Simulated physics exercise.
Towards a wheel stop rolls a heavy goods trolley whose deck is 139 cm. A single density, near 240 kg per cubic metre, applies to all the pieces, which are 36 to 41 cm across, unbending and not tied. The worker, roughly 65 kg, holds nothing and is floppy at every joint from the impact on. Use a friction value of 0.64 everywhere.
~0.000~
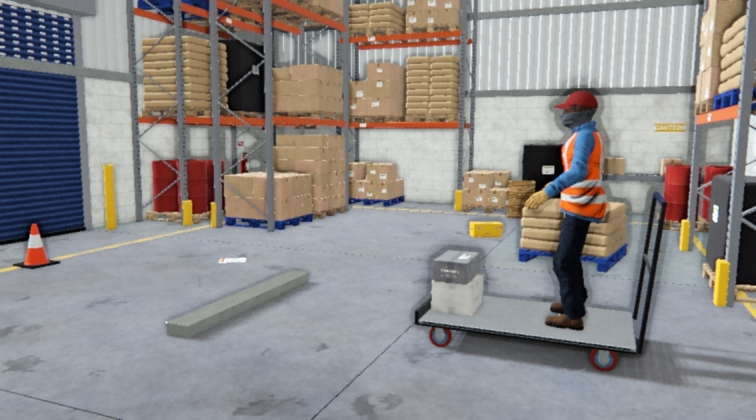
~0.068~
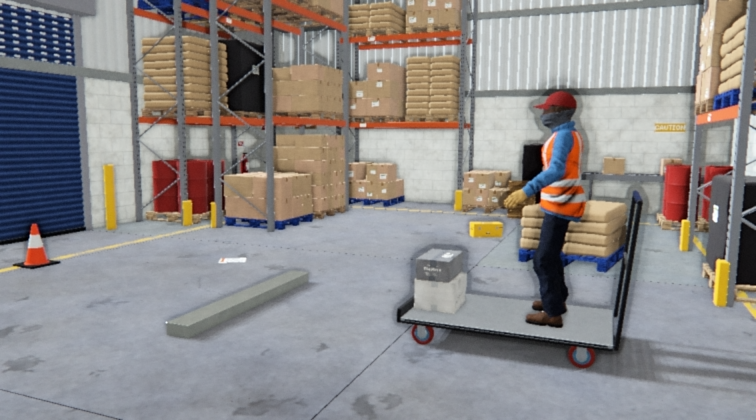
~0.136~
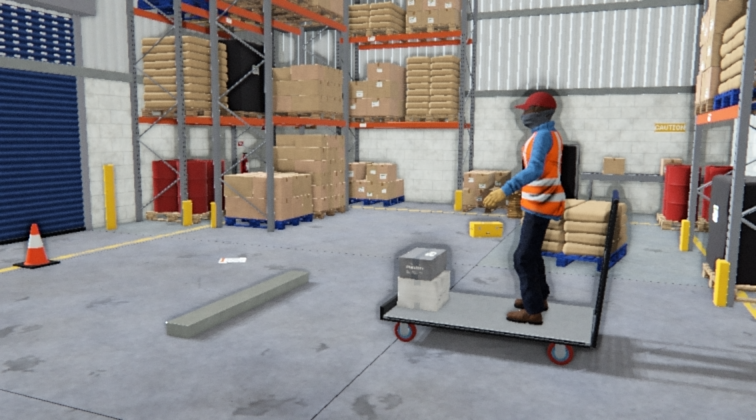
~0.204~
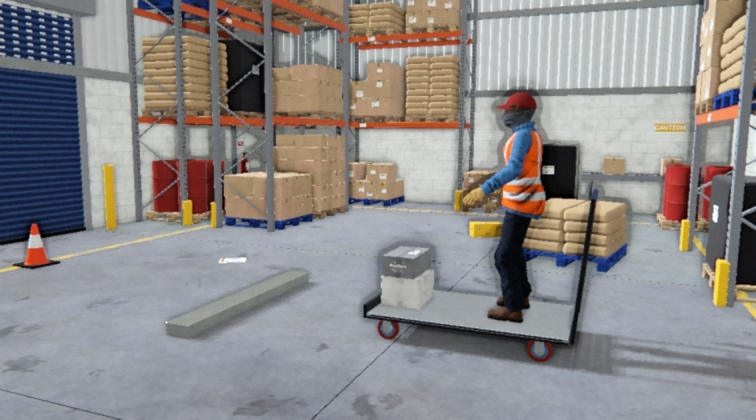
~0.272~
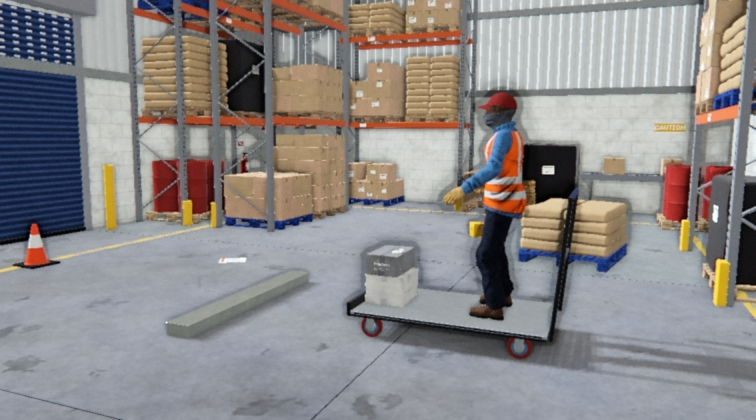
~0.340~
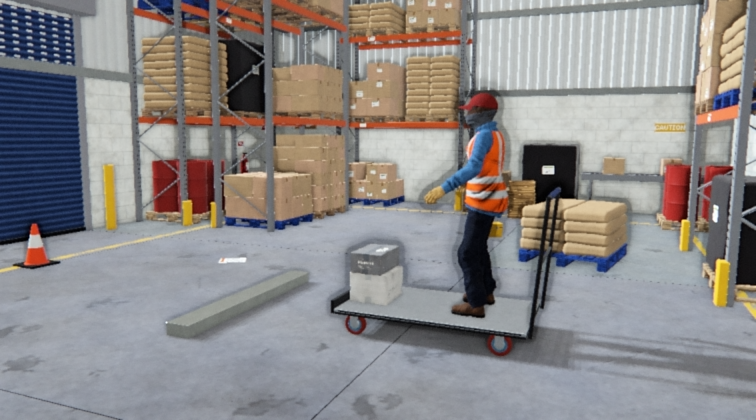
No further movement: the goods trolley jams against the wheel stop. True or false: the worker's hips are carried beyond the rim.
False.
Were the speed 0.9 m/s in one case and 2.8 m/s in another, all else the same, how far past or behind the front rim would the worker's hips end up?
Behind by 80 cm the first time, past by 60 cm the second.
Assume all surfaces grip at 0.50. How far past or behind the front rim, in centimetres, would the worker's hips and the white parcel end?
Then hips 20 behind, white 20 behind.
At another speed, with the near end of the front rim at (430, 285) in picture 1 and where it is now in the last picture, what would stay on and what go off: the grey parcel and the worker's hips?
Result: Grey gone, hips secure.
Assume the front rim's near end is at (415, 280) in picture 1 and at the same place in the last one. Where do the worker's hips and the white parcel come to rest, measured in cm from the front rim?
In that run, the hips end up 80 cm back from the front rim and white ends up 20 cm back.
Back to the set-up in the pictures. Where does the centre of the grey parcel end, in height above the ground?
Height: Around 10 cm.
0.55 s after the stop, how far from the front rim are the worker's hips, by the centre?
Roughly 35 cm short of the front rim.
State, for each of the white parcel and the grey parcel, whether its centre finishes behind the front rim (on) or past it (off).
End result - white: Stays; grey: Goes over.
The wheels strike at 0.85 s.
After 1.10 s the worker's hips are 57 cm behind the rim, near (307, 223) in the last picture's view.
After 1.40 s the worker's hips are 37 cm behind the rim, near (286, 239) in the last picture's view.
After 1.85 s the worker's hips are 17 cm behind the rim, near (266, 246) in the last picture's view.
Final state at 3.0 s, past the rim, grey parcel; behind it, white parcel and the worker's hips.
